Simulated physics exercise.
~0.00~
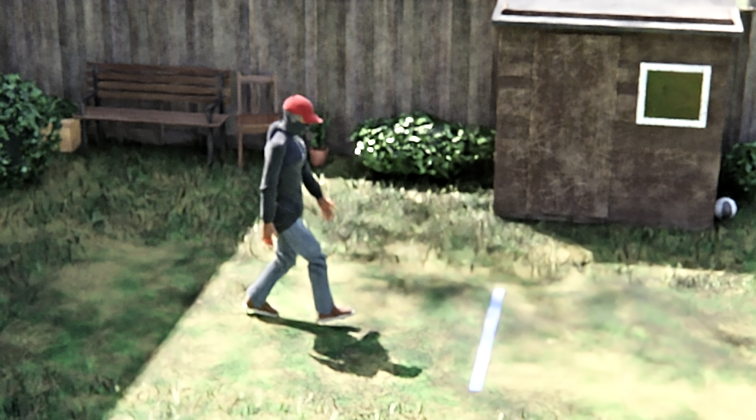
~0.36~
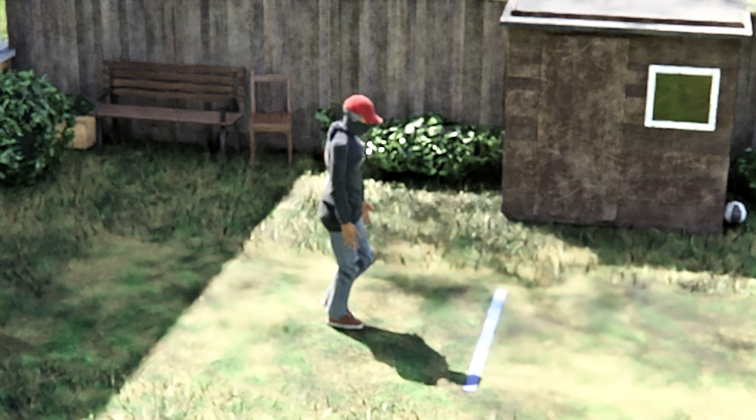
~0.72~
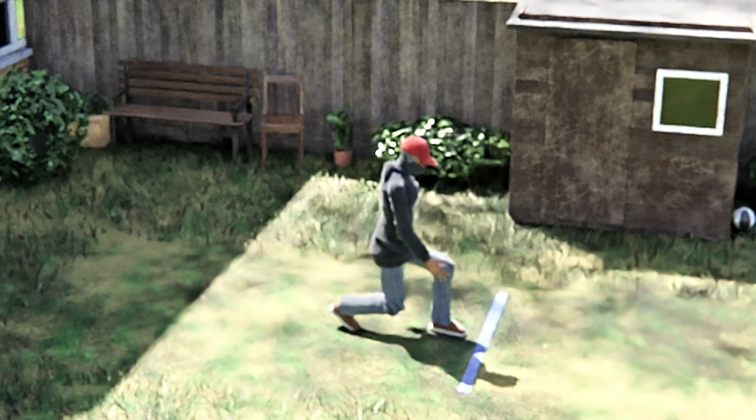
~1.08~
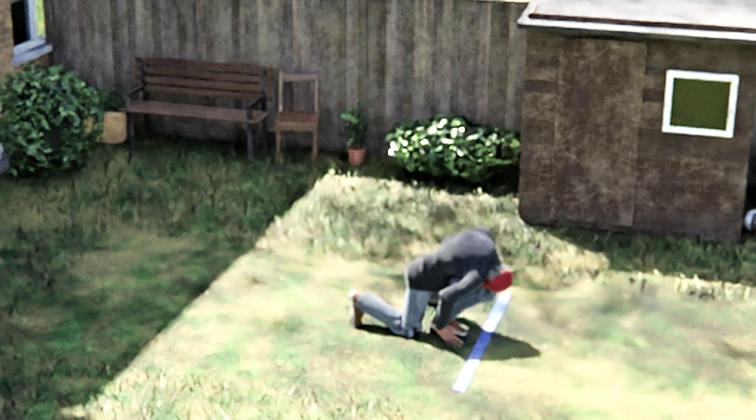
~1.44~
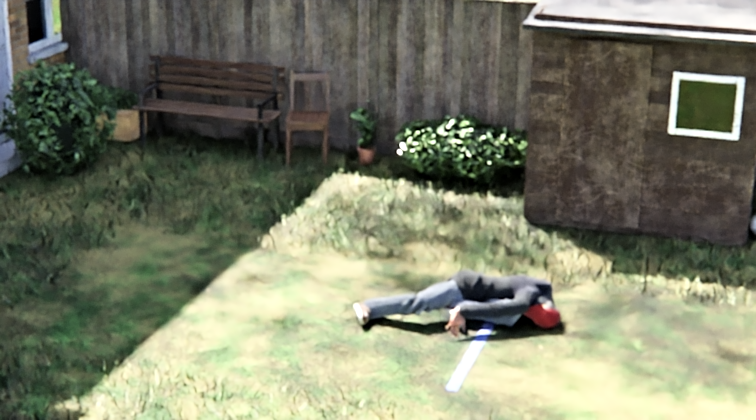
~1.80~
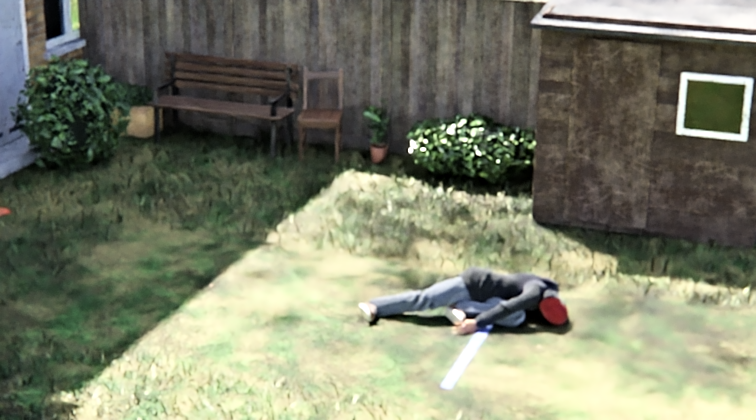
In a fenced yard, a red-capped person walks right, kneels, and collapses across the strip.
